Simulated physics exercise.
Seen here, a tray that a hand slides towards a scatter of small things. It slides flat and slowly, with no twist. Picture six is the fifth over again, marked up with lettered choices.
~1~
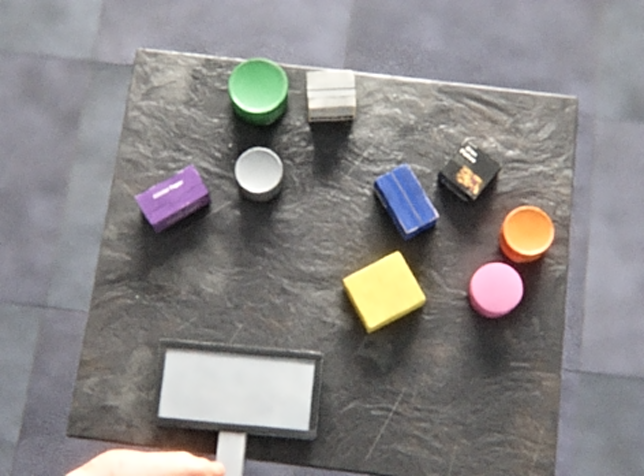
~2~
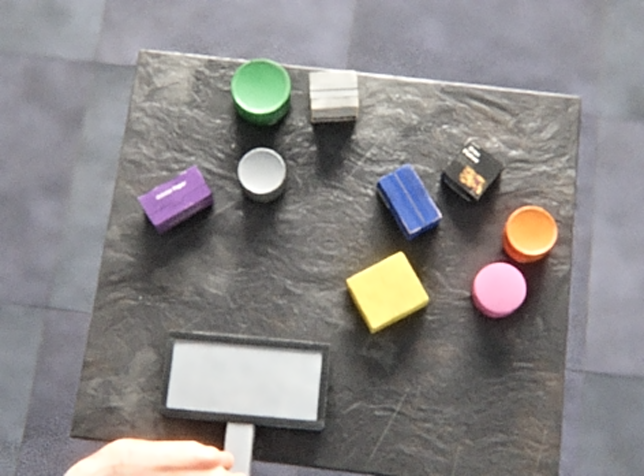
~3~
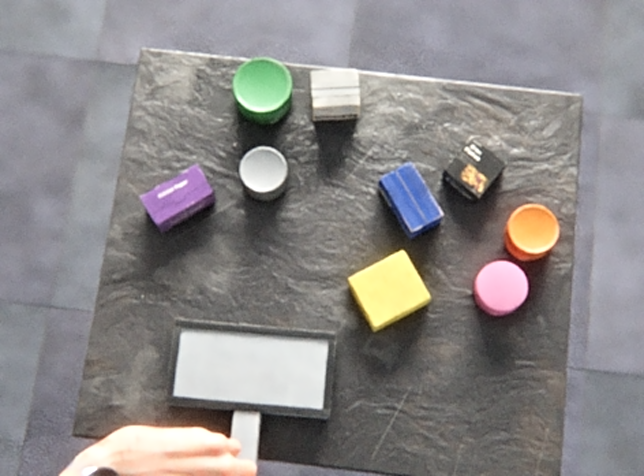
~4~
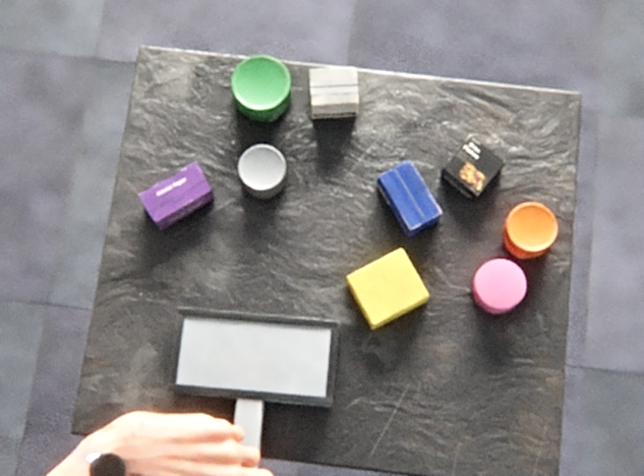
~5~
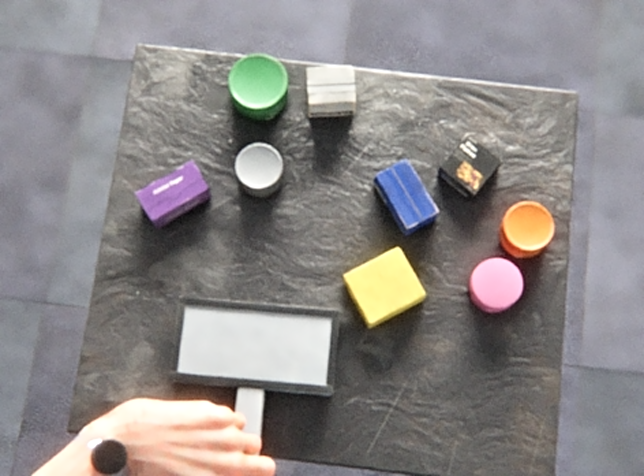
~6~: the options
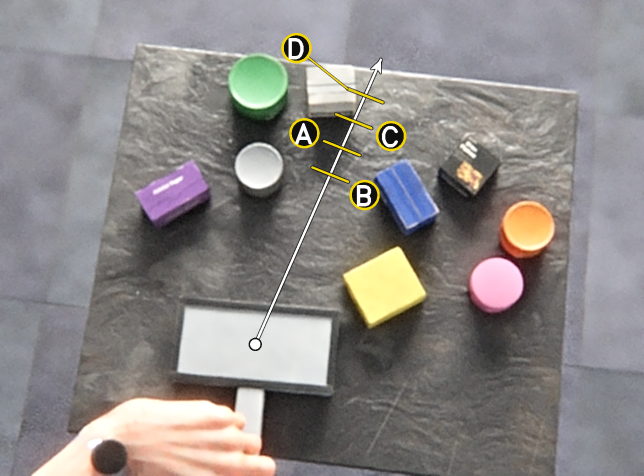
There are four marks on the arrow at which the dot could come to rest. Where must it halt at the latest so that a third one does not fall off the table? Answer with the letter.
C is the last mark within the limit.
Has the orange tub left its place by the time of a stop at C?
By then, no.
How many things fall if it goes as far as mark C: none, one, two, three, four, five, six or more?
One.
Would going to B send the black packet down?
By then, no.
On the marked copy, A at (342, 148); B at (330, 174); C at (353, 121); D at (365, 96); the arrow from (255, 344) to (381, 60); the white dot at (255, 344).
With C. Early on, tray (293, 263); yellow block (403, 276); white box (331, 91).
Further on, tray (328, 183); green tub (258, 72); grey jar (273, 118).
At the end, tray (353, 126); green tub over the edge; grey jar (294, 63); one fallen.
As for the rest, A is within the limit but short; B is within the limit but short; D drops three.
